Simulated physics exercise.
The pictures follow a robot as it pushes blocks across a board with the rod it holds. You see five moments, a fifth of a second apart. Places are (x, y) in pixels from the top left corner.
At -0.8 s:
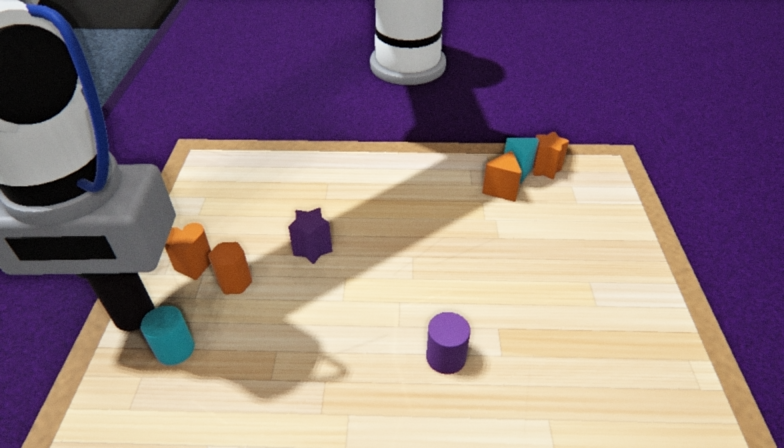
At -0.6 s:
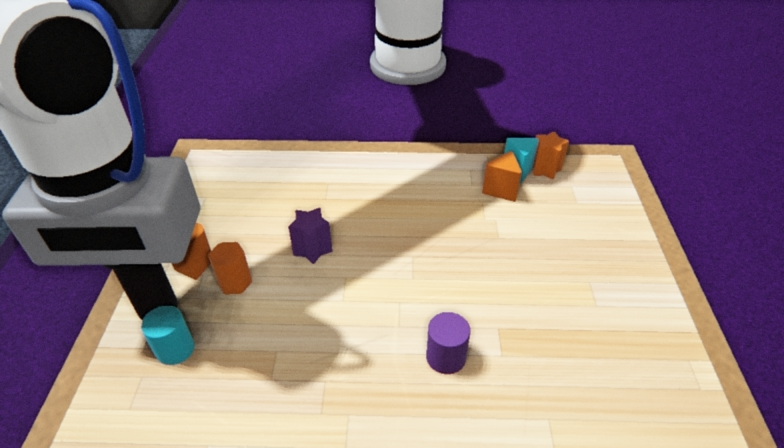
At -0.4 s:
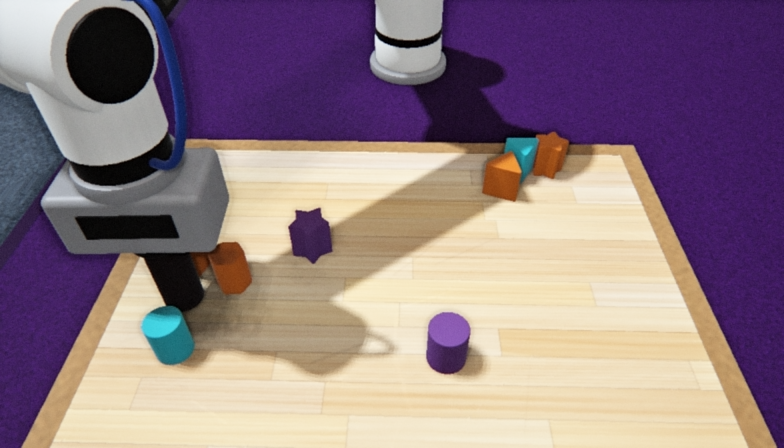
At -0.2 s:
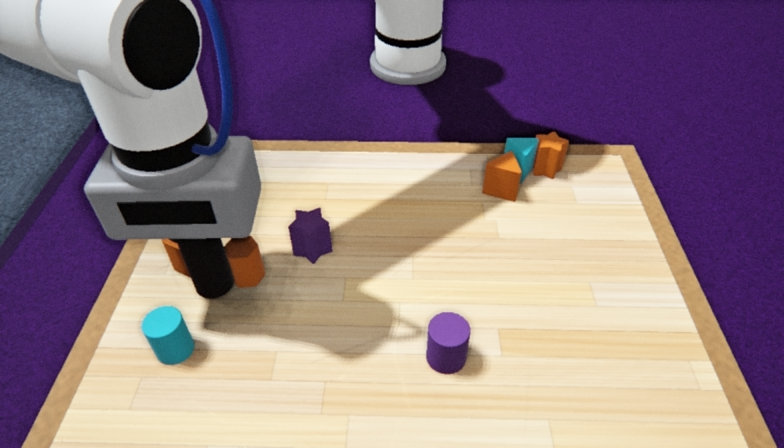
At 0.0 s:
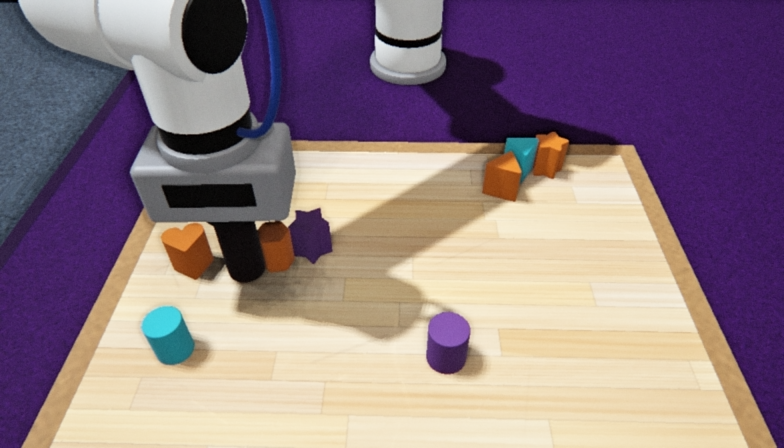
A white and grey robot arm with a black rod reaches over the left of a pale wooden board on purple carpet, seen from above by a still camera. A teal cylinder, orange heart-shaped block, orange hexagon and purple star sit on the left, a purple cylinder nearer the middle, three blocks at top right. The rod sweeps rightward past the heart and pushes the hexagon toward the star.
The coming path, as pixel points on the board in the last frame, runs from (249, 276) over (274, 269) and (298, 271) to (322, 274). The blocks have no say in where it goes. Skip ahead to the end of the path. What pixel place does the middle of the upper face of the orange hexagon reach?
I'd expect the centre of its top face to be at (302, 217).
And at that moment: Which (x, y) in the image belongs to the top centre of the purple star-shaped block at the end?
Near (331, 208).
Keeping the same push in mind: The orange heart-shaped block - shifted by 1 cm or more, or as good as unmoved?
It sits in its place.
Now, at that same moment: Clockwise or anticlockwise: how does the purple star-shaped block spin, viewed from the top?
Answer: Clockwise.
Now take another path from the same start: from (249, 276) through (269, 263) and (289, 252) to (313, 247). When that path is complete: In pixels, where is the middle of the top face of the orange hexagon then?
Most likely (325, 197).
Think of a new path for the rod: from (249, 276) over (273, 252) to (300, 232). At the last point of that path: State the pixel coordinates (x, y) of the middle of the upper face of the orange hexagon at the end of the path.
Around pixel (328, 196).
What follows on the original path. Halfway along, rod (284, 262); orange hexagon (300, 218), turned 25° anticlockwise; purple star-shaped block (328, 209), turned 40° clockwise.
At the end, rod (321, 267); orange heart-shaped block not moved; orange hexagon (302, 217), turned 35° anticlockwise; purple star-shaped block (331, 208), turned 35° clockwise.
